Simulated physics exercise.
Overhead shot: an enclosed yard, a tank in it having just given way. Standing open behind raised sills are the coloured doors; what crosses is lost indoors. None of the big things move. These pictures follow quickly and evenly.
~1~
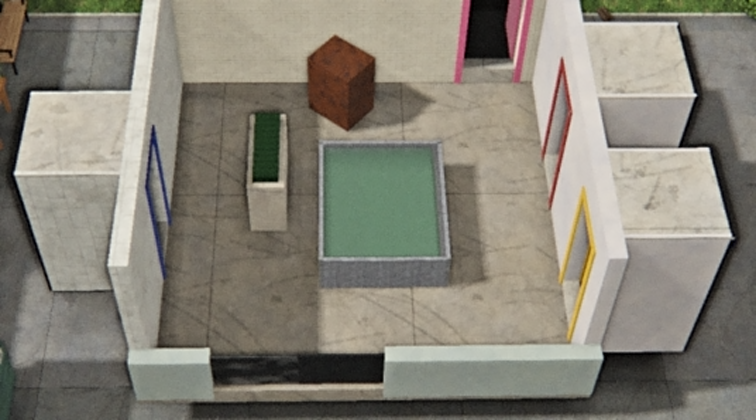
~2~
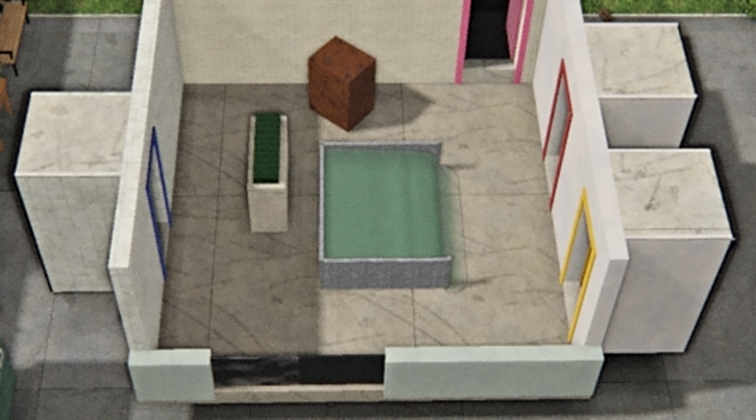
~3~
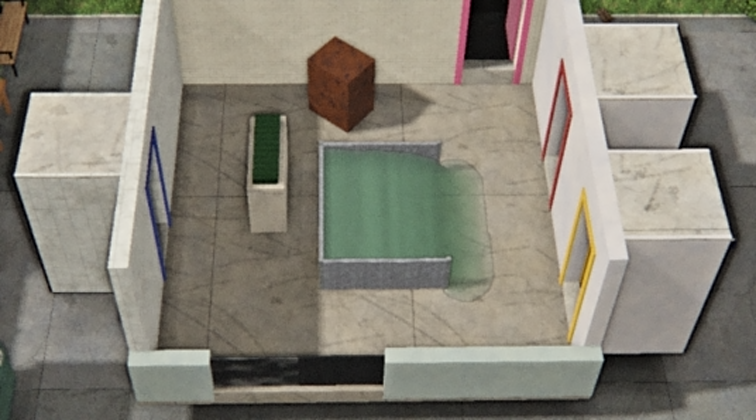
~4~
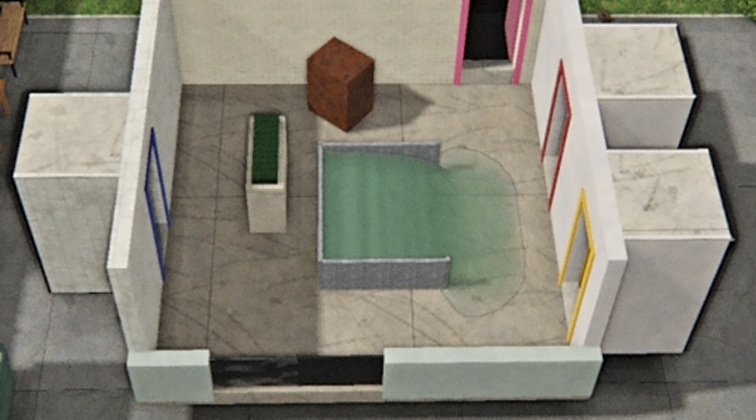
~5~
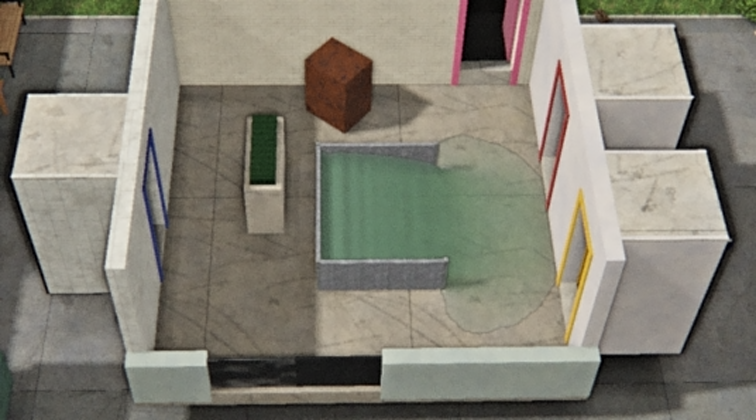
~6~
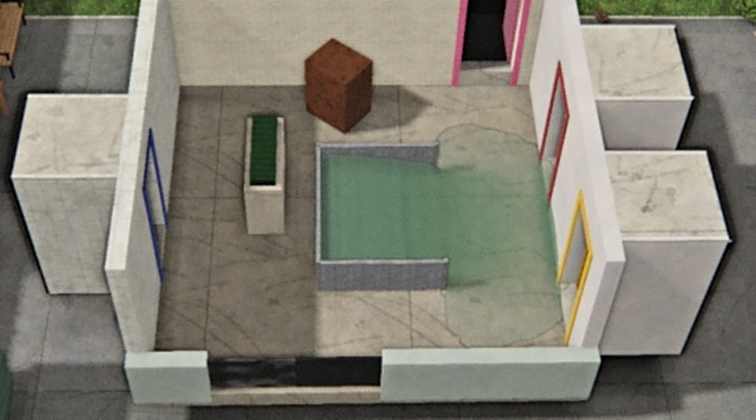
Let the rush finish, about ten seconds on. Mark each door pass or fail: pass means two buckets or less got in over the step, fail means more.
Yellow door - fail, blue door - pass, pink door - pass, red door - fail.
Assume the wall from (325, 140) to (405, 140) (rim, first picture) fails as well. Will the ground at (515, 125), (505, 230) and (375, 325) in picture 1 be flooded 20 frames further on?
Submerged, submerged, untouched.
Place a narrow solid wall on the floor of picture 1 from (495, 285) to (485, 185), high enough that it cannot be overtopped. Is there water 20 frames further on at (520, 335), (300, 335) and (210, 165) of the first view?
Log, spots one to three: Swamped; swamped; spared.
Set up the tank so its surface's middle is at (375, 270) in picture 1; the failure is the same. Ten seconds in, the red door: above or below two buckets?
Red door falls short.
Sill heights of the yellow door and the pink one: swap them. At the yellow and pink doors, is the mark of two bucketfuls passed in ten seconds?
Result: Yellow remains short; pink crosses the line.
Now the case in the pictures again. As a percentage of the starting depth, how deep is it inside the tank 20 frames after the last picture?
Estimate: Around 16 per cent.
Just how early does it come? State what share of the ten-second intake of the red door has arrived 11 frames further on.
Close to 75 %.
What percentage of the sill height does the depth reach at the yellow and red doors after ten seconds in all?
First 40 percent, then 30 percent.
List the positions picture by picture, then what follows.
The water tank at (382, 201) is whole and still, in the first picture.
Water pours out at (440, 219) and has run to a hidden place, in the second picture.
Water pours out at (440, 221) and has run to (465, 297), in the third picture.
The front is at (485, 159), out from the gap at (439, 222), in the fourth picture.
Water pours out at (437, 222) and has run to (524, 311), in the fifth picture.
Water pours out at (437, 223) and has run to (560, 314), in the sixth picture.
A moment on, water covers 30 % of the floor; the yellow door under two buckets in, the blue door not reached, the pink door not reached, the red door over two buckets in.
Next, water covers 30 % of the floor; the yellow door over two buckets in, the blue door not reached, the pink door wet at the sill, nothing in, the red door far over two buckets in.
Then, water covers 60 % of the floor; the yellow door over two buckets in, the blue door not reached, the pink door wet at the sill, nothing in, the red door far over two buckets in.
Later, water covers 90 % of the floor; the yellow door far over two buckets in, the blue door wet at the sill, nothing in, the pink door wet at the sill, nothing in, the red door far over two buckets in.
In the end, water covers 95 % of the floor; the yellow door far over two buckets in, the blue door wet at the sill, nothing in, the pink door wet at the sill, nothing in, the red door far over two buckets in.
